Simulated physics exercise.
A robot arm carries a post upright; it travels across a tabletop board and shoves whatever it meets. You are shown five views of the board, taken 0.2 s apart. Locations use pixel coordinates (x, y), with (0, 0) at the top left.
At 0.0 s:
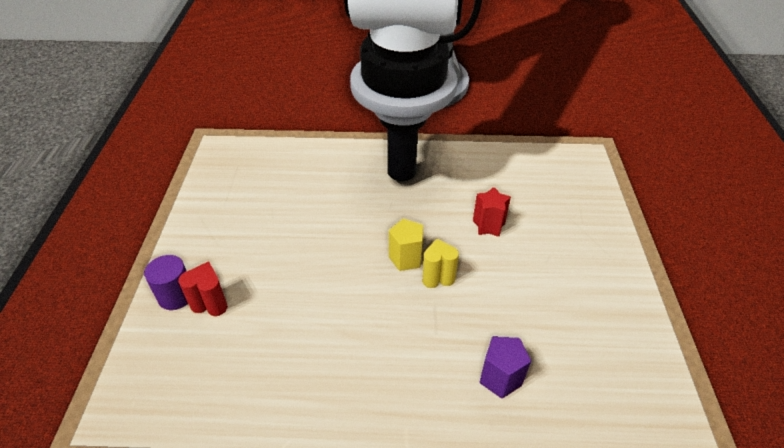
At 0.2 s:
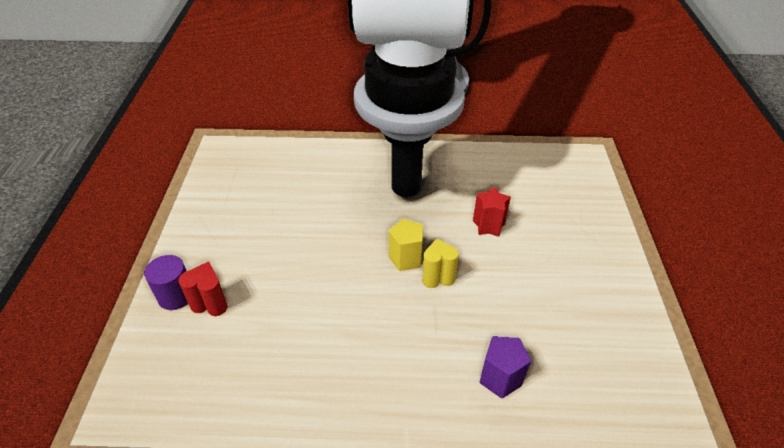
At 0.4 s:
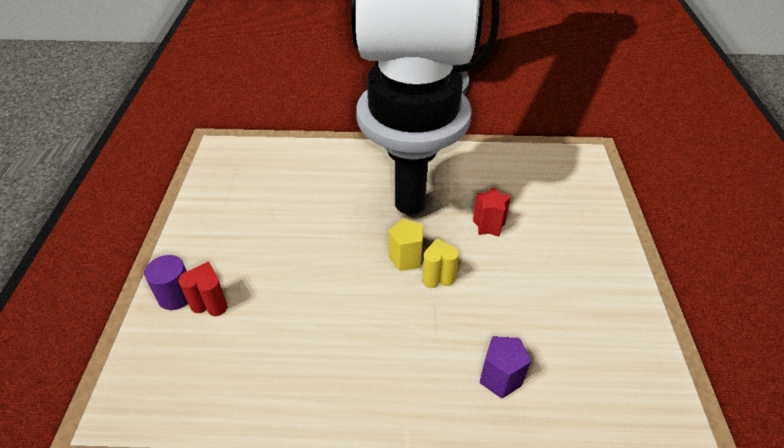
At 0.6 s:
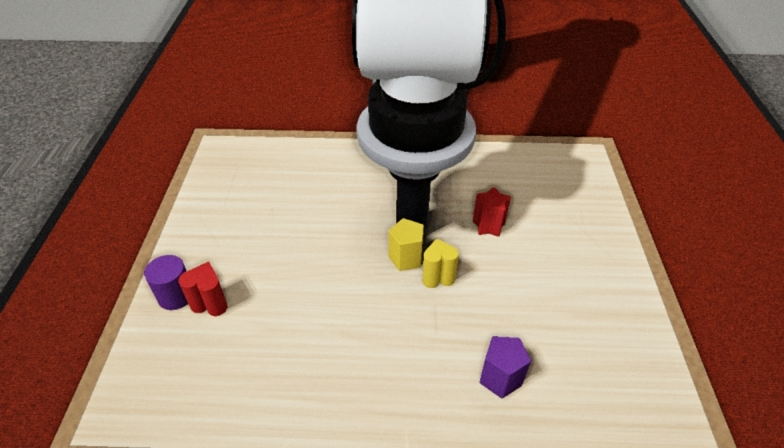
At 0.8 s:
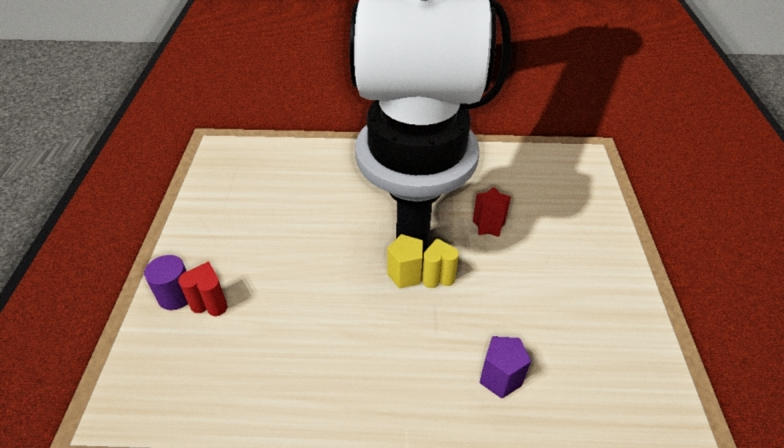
A robotic arm with a white body and black tip reaches over a pale wooden board on a red surface, seen from a fixed, raised view facing it. Two yellow blocks sit near the middle, a red star behind them to the right, a purple pentagon at front right, and a purple cylinder beside a red heart at left. The tip moves forward and nudges the yellow pentagon slightly nearer the viewer.
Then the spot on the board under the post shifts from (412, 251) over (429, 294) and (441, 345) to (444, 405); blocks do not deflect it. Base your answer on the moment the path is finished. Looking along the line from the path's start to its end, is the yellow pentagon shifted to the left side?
No, that is not what happens.
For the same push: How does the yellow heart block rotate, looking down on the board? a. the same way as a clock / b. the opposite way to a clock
My answer is option b.
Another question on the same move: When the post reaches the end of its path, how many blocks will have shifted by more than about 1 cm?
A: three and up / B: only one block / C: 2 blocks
C (2 blocks)
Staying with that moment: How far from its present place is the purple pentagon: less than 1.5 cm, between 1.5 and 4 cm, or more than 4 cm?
Once the path ends, it will sit under 1.5 cm from where it is now.
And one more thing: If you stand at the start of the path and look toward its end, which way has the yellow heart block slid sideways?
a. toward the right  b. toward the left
The answer is b.
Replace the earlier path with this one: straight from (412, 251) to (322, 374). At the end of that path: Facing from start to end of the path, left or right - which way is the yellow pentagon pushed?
The shift is to the left of that direction.
What follows on the original path. One third of the way, post at (430, 287); yellow pentagon at (401, 281), turned 45° clockwise; yellow heart block at (464, 275), turned 25° anticlockwise.
Two thirds of the way, post at (442, 338); yellow pentagon at (399, 283), turned 55° clockwise; yellow heart block at (468, 279), turned 45° anticlockwise.
At the end, post at (446, 397); yellow pentagon at (399, 283), turned 55° clockwise; yellow heart block at (468, 279), turned 45° anticlockwise; purple pentagon not moved.
